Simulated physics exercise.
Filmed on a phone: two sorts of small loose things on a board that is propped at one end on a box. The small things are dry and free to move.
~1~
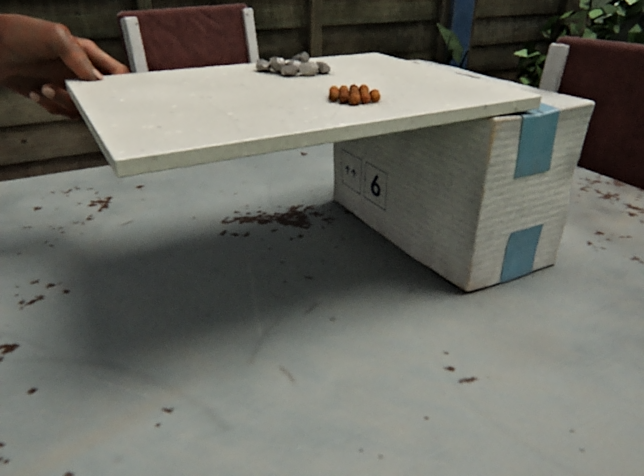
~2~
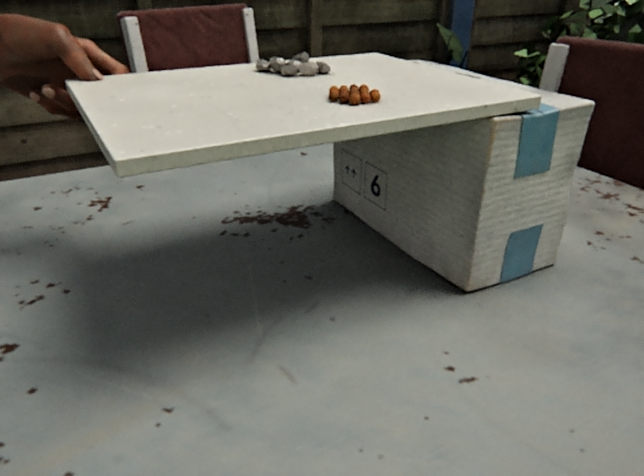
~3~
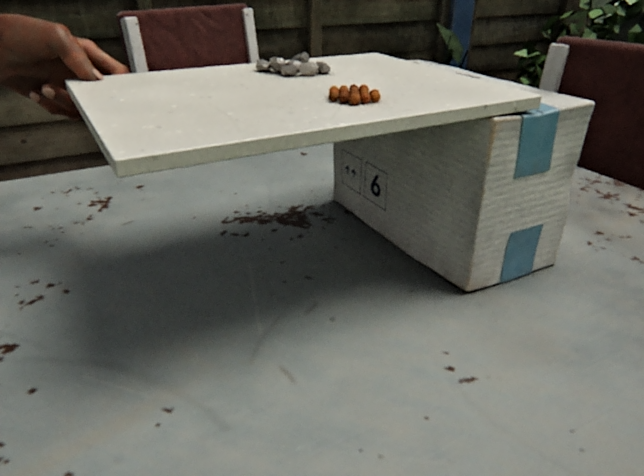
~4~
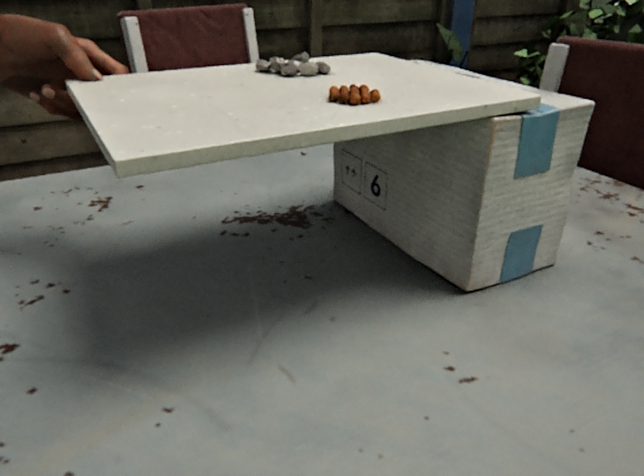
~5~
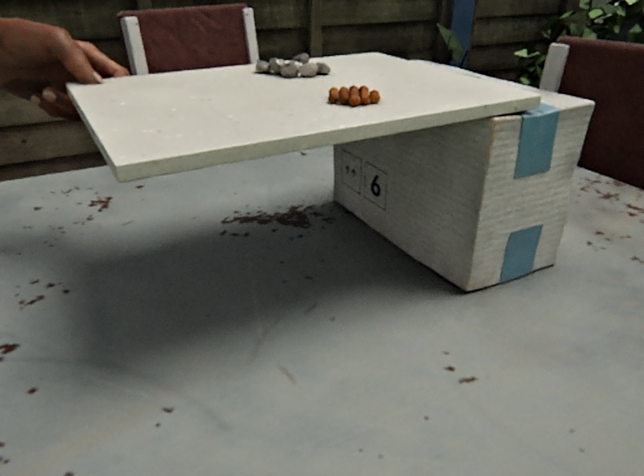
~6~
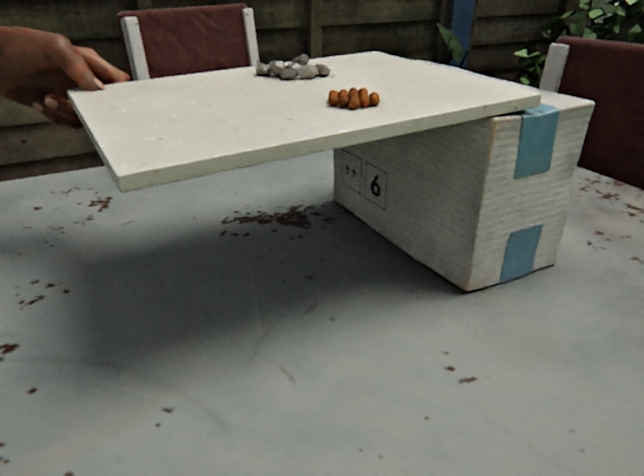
The footage shows a hand at the left holding one end of a pale board propped on a box, with grey gravel and small orange-brown balls on top; the hand lowers that end slightly while both groups stay still.
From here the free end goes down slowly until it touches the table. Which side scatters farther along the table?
It is the near lot.
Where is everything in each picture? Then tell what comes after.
In the first picture, held end of the board near (130, 162), level; box near (439, 160), tall, over half the board's length; near lot near (354, 94), a few cereal balls; far lot near (295, 66), a few bits of gravel.
In the second picture, held end of the board near (130, 162), level; far lot near (295, 66).
In the third picture, held end of the board near (130, 162), level; near lot near (354, 94).
In the fourth picture, held end of the board near (130, 162), level; far lot near (295, 66).
In the fifth picture, held end of the board near (130, 166), down by 1°; near lot near (354, 95).
In the sixth picture, held end of the board near (132, 176), down by 2°; box near (439, 160); near lot near (354, 97), not moving; far lot near (295, 69), not moving.
Then, 0.37 s on from there, board sloping at 12°; near lot the whole lot still on the board; far lot the whole lot still on the board.
Then, 0.85 s on from there, board sloping at 26°; near lot mostly less than half a board's length out; far lot the whole lot still on the board.
Then, 1.35 s on from there, board resting at 36°; near lot mostly up to a board's length out; far lot mostly at the foot of the board.
In the end, board resting at 37°; near lot mostly up to a board's length out; far lot mostly less than half a board's length out; the near lot has gone farther.
